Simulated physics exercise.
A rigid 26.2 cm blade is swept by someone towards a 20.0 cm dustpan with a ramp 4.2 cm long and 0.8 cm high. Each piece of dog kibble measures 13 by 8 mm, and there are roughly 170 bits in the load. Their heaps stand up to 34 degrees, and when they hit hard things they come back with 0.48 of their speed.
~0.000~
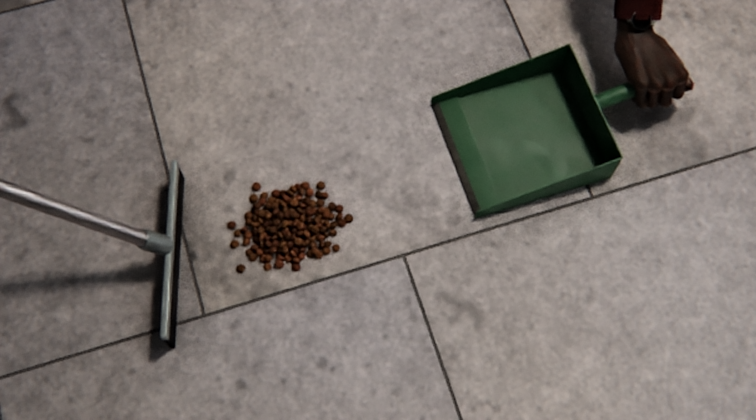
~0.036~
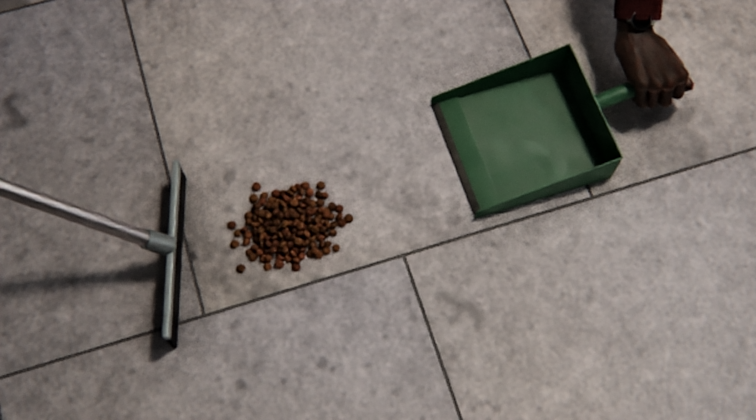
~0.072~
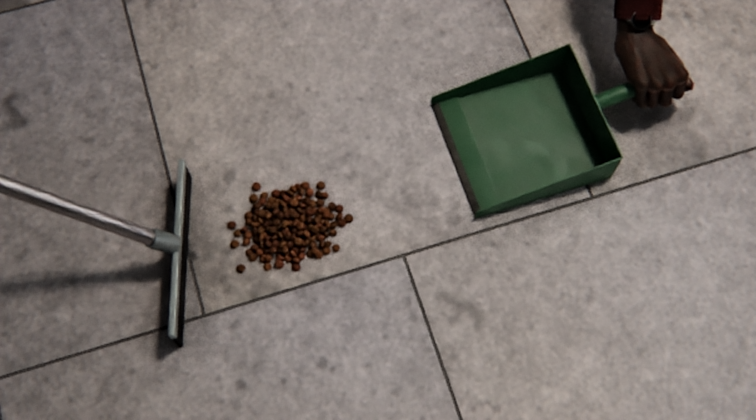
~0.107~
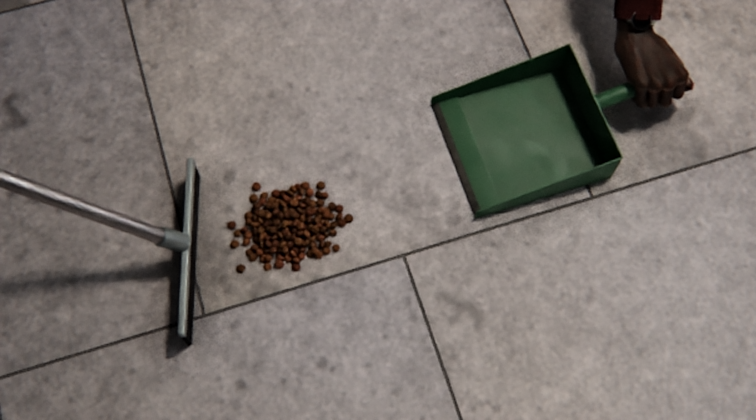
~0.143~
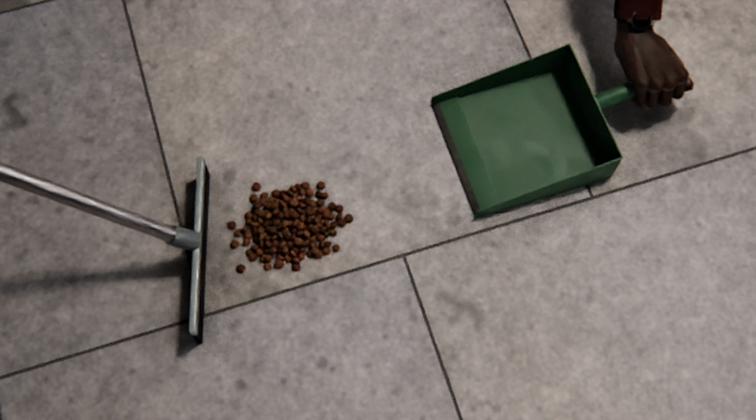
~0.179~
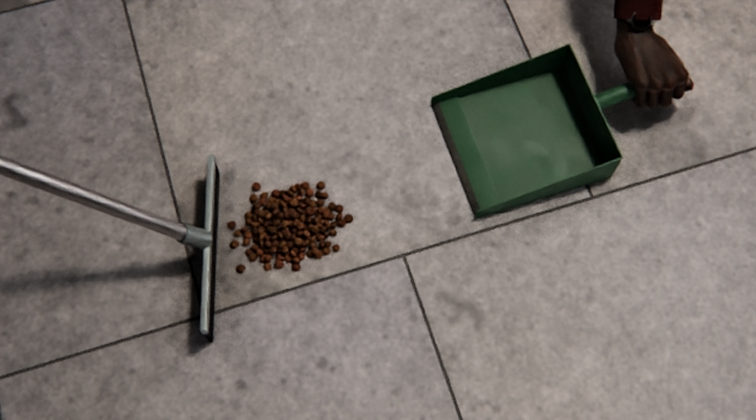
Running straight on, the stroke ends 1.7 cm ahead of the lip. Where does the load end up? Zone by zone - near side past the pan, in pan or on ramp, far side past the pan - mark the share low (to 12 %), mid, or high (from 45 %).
Near side mid; pan mid; far side low.
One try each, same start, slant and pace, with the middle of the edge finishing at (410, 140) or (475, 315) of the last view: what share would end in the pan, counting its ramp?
First try around 0 %, second try around 0 %.
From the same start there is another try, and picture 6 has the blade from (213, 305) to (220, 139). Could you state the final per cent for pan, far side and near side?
The pan gets 0, the far side 5 and the near side 15.
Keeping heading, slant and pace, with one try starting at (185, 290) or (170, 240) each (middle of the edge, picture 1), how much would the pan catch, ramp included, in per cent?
The two tries give some 20 % and some 15 %.
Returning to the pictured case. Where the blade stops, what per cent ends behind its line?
Some 0 percent of it.
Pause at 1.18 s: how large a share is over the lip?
Over the lip so far: Approx. 20 %.
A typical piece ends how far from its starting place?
About 26 cm.
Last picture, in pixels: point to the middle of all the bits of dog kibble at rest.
At about (458, 203).
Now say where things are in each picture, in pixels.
The first picture shows blade from (165, 336) to (175, 166), moved 0.0 cm, 0 of the pieces shifted so far; middle of the pieces at (287, 224); pan at (532, 137).
The second picture shows blade from (167, 336) to (177, 166), moved 0.3 cm, 0 of the pieces shifted so far; middle of the pieces at (287, 224).
The third picture shows blade from (173, 335) to (183, 165), moved 1.1 cm, 0 of the pieces shifted so far; middle of the pieces at (287, 224).
The fourth picture shows blade from (183, 333) to (191, 164), moved 2.4 cm, 0 of the pieces shifted so far; middle of the pieces at (287, 224).
The fifth picture shows blade from (194, 332) to (202, 162), moved 3.9 cm, 0 of the pieces shifted so far; middle of the pieces at (287, 224).
The sixth picture shows blade from (205, 330) to (212, 161), moved 5.4 cm, 0 of the pieces shifted so far; middle of the pieces at (287, 224); pan at (532, 137). The blade's pace is about 0.42 m/s, heading 8 degrees towards the viewer's side.
Then, at 0.56 s, middle of the blade 23 cm from the lip; 0 % over the lip, far side 0 %, near side 10 %.
After 0.82 s, middle of the blade 12 cm from the lip; 0 % over the lip, far side 0 %, near side 20 %.
After 1.18 s, middle of the blade 5 cm from the lip; 20 % over the lip, far side 0 %, near side 30 %.
By 1.5 s all is still; near side 30 %, pan 20 %, far side 0 %, in front of the lip or behind the blade 50 %.
